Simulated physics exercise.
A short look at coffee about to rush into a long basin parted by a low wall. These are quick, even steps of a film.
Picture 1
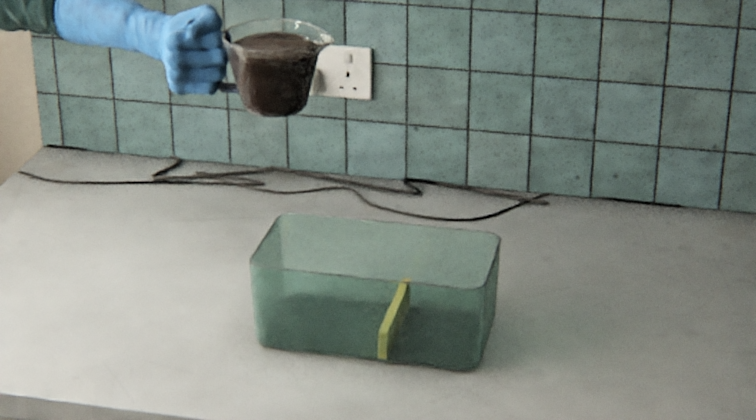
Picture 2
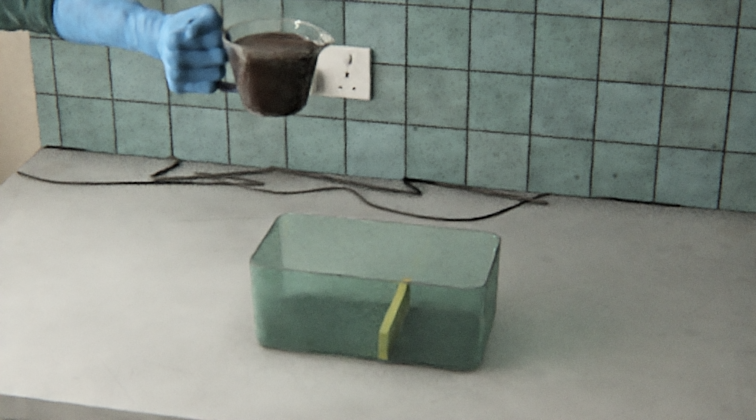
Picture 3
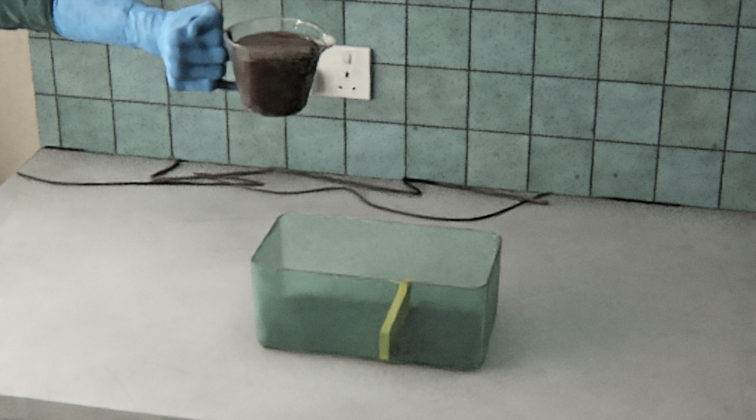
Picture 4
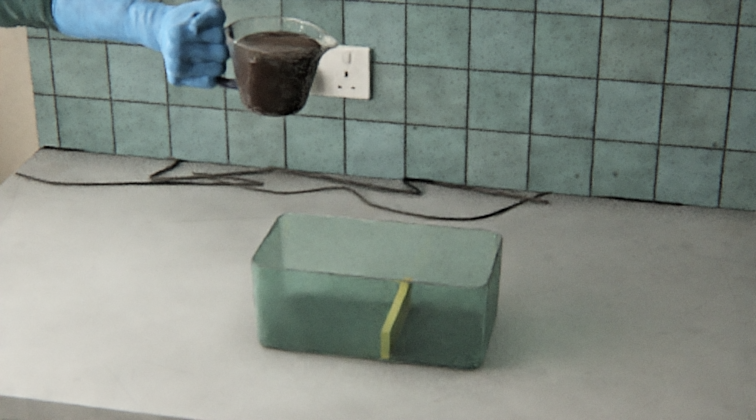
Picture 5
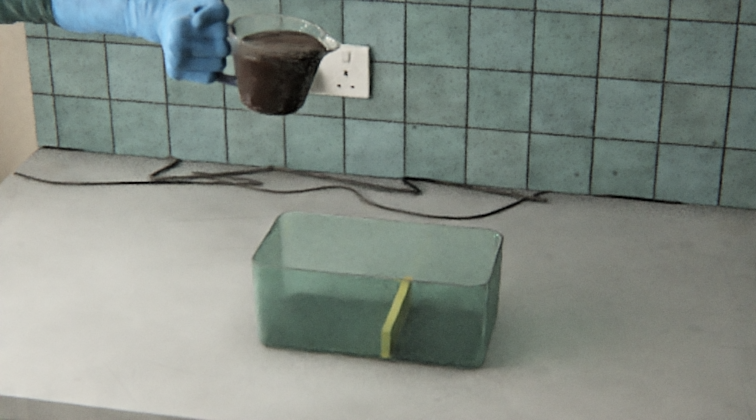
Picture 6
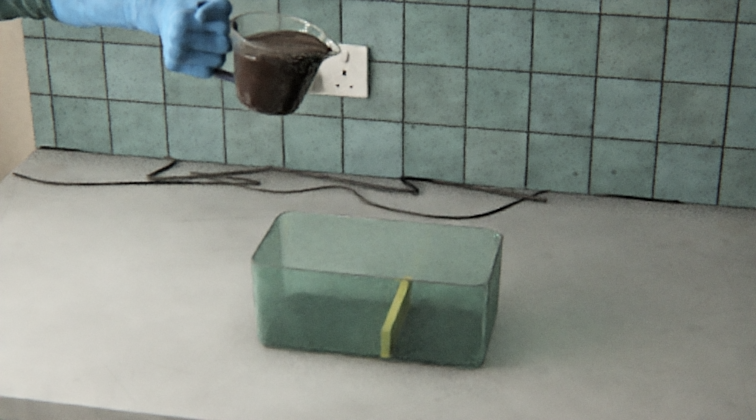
On a pale counter against green tiles, a blue-gloved hand held a glass jug of dark liquid above and behind a clear basin with a low yellow divider, then slowly tilted it slightly rightward.
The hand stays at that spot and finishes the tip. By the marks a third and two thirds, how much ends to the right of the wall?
It comes to from a third to two thirds.
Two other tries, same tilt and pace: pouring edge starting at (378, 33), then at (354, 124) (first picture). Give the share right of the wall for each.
About 80 and 55 per cent.
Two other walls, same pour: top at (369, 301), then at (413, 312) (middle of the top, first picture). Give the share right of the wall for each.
In turn 80 and 25 in a hundred.
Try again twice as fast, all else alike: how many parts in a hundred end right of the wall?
It comes to 35 per cent or so.
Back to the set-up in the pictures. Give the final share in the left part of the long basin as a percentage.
Roughly 40 in a hundred.
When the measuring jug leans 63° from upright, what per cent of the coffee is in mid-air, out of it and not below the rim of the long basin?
About 30 per cent.
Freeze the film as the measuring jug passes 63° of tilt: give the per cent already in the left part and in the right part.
Some 0 per cent left and 10 right.
A moment on, the measuring jug is tipped part way and 60 per cent is still to pour, 2 is left of the wall and 9 right of it.
Next, the measuring jug is tipped on its side and 7 per cent is still to pour, 22 is left of the wall and 53 right of it.
Then the measuring jug is tipped right over and 0 per cent is still to pour, 42 is left of the wall and 56 right of it.
Later the measuring jug is tipped right over and 0 per cent is still to pour, 42 is left of the wall and 56 right of it.
Finally, 42 per cent lies left of the wall, 56 right of it and 2 outside.
